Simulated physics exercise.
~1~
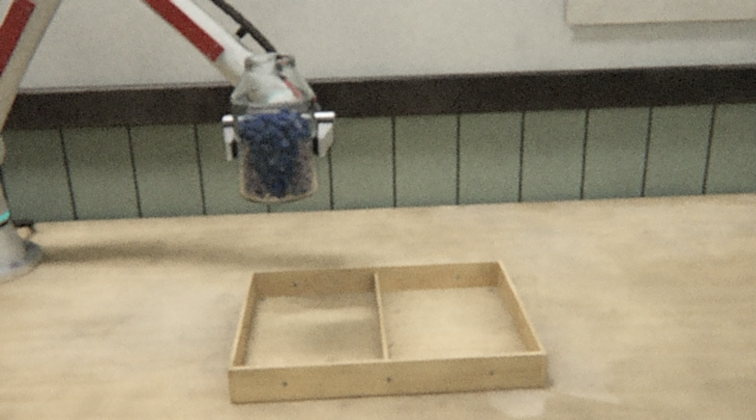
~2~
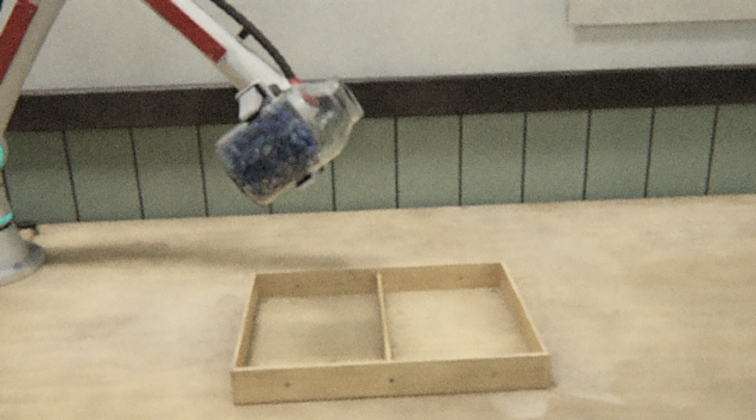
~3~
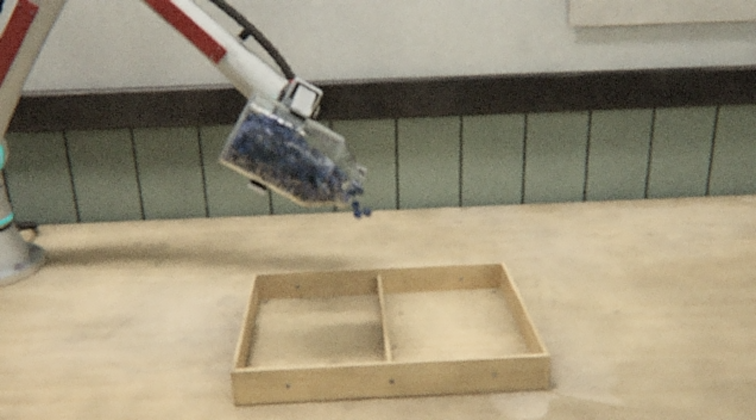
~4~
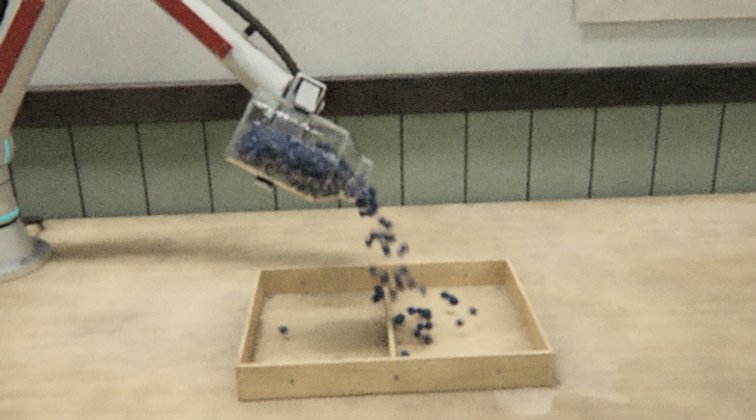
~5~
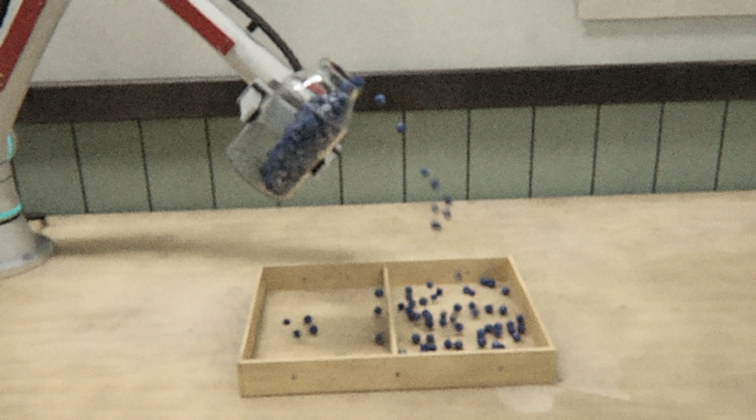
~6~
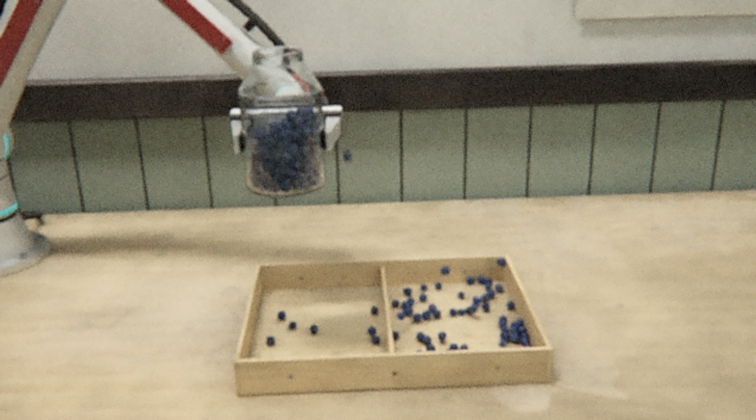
Above a divided wooden tray, a robot arm tips a jar, spills some blue beads, and rights it.
